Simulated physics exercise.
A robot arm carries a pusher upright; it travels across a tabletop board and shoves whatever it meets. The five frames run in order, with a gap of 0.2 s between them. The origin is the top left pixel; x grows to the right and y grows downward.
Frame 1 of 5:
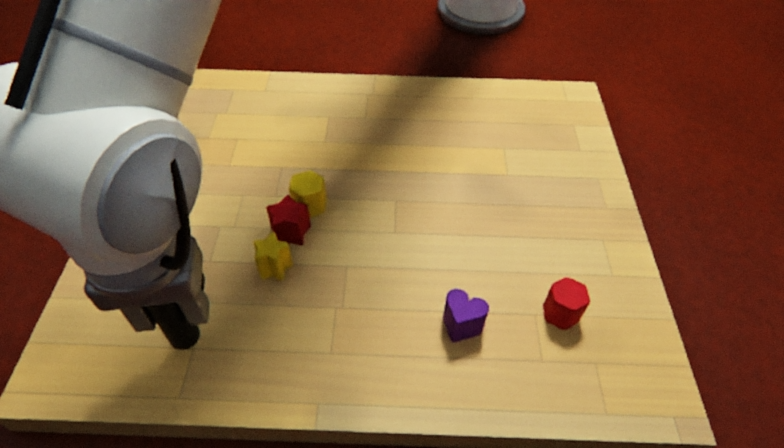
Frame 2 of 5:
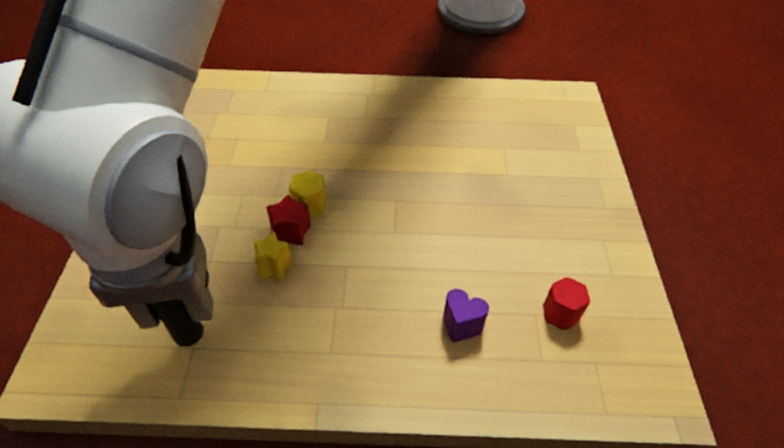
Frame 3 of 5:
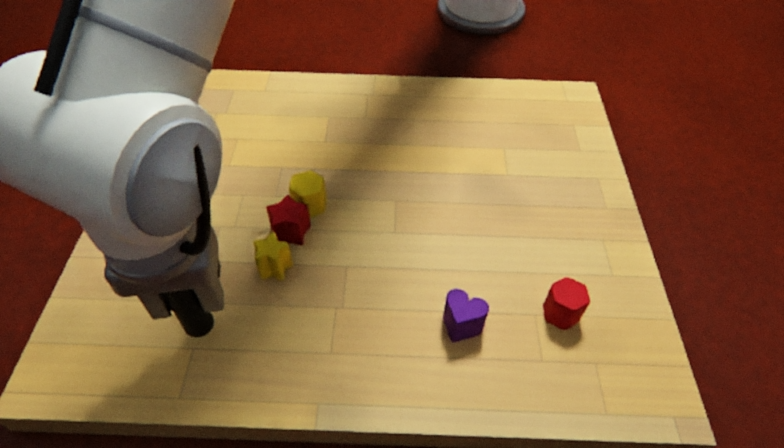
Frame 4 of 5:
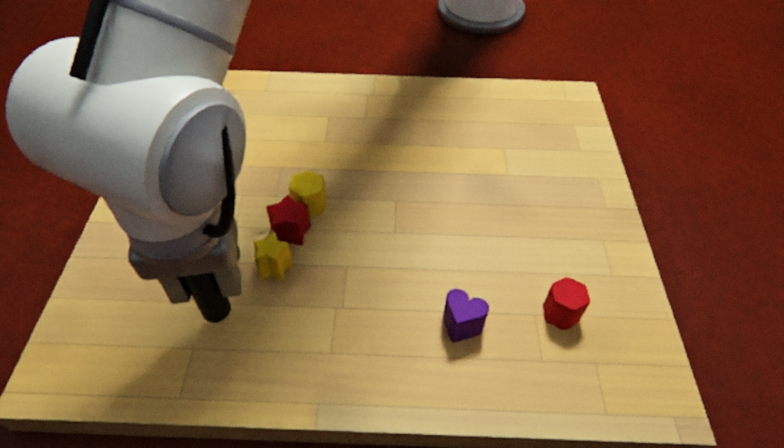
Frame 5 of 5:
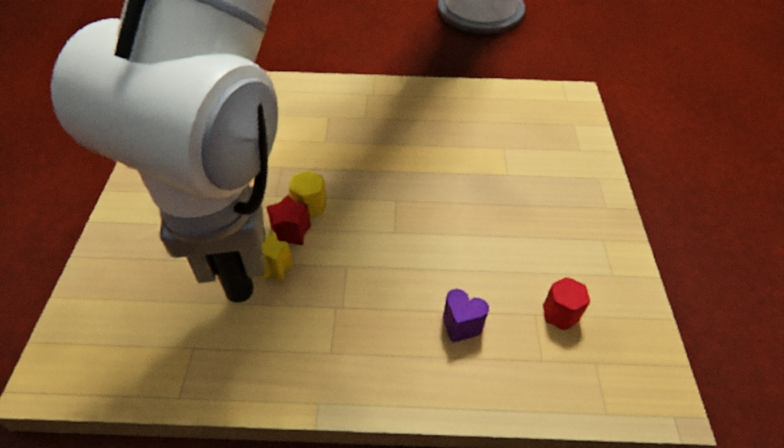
A robot arm moves its dark tip a short way toward the yellow star.
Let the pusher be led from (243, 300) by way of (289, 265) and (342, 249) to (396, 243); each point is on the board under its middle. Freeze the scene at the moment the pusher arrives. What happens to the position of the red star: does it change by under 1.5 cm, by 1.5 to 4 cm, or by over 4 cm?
The answer will be the middling band, 1.5 to 4 cm.
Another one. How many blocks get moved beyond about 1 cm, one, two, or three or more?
This push will displace three or more blocks.
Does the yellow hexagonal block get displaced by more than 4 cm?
No, that is not what happens.
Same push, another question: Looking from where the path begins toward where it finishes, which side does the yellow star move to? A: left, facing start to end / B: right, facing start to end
Correct choice: A.
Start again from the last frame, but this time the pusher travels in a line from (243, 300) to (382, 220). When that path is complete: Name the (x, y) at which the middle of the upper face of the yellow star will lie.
Somewhere near (296, 224).
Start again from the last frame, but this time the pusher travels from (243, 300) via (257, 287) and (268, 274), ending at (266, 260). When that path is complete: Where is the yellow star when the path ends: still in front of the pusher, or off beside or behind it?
In the end it is beside or behind the pusher.
The first path, step by step. One third of the way, pusher at (287, 254); yellow star at (294, 223); red star at (296, 199), turned 15° anticlockwise; yellow hexagonal block at (309, 176).
Two thirds of the way, pusher at (342, 239); yellow star at (322, 210), turned 35° anticlockwise; red star at (307, 189), turned 35° anticlockwise; yellow hexagonal block at (312, 165), turned 20° anticlockwise.
At the end, pusher at (397, 233); yellow star at (322, 210), turned 35° anticlockwise; red star at (307, 189), turned 35° anticlockwise; yellow hexagonal block at (312, 165), turned 20° anticlockwise.
